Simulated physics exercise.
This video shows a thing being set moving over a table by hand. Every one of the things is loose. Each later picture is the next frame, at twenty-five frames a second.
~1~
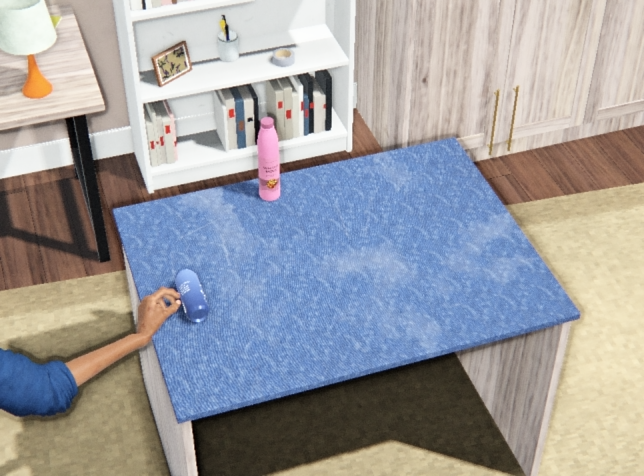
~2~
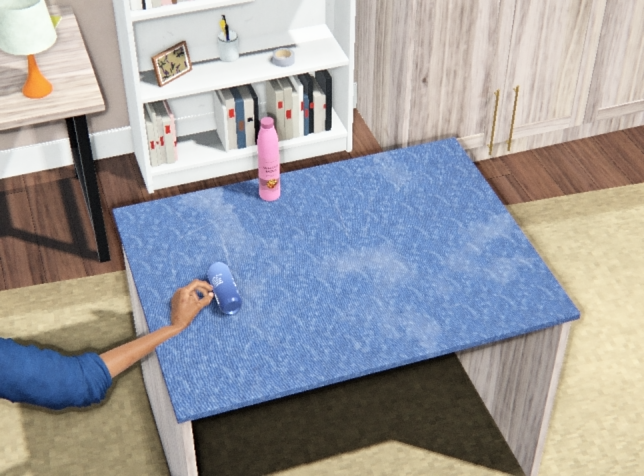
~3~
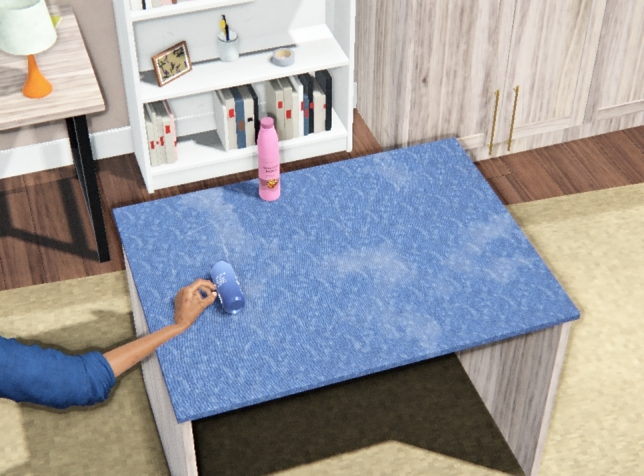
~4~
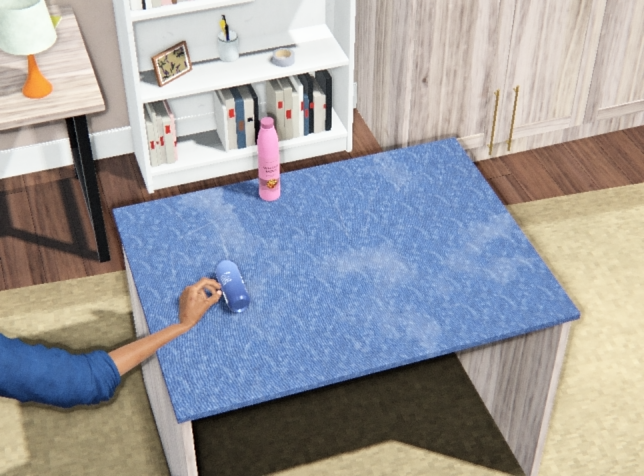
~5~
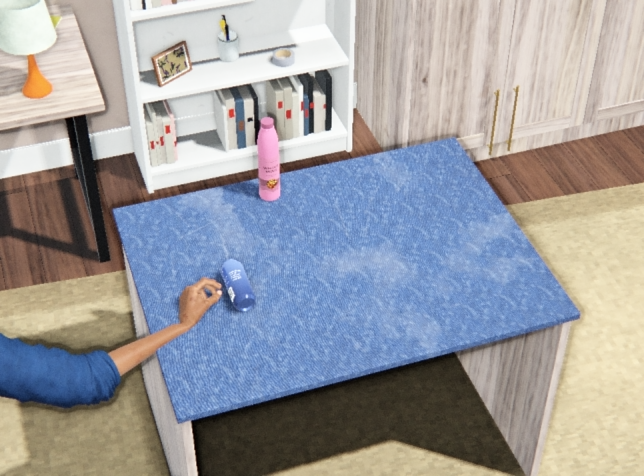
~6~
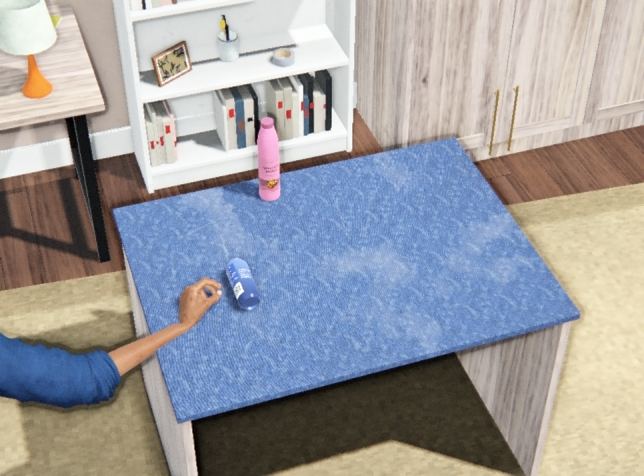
A blue can is pushed right by a hand, then rolls slowly away from the fingers.
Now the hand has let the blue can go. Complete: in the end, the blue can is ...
... on the table.
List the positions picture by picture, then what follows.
In the first picture, under the hand; blue can (192, 296).
In the second picture, under the hand; blue can (225, 288).
In the third picture, under the hand; blue can (228, 287).
In the fourth picture, blue can (233, 286).
In the fifth picture, blue can (238, 285).
In the sixth picture, blue can (243, 284) moved a little.
Then, 0.10 s later than the last frame, blue can moved about its own width near (254, 281).
Then, 0.20 s later than the last frame, blue can moved about its own width near (264, 279).
Then, 0.30 s later than the last frame, blue can moved well along near (271, 277).
Then, 0.50 s later than the last frame, blue can moved well along near (281, 275).
When it is over, moved from the start, blue can. End places, in pixels of the last picture, blue can near (284, 274).
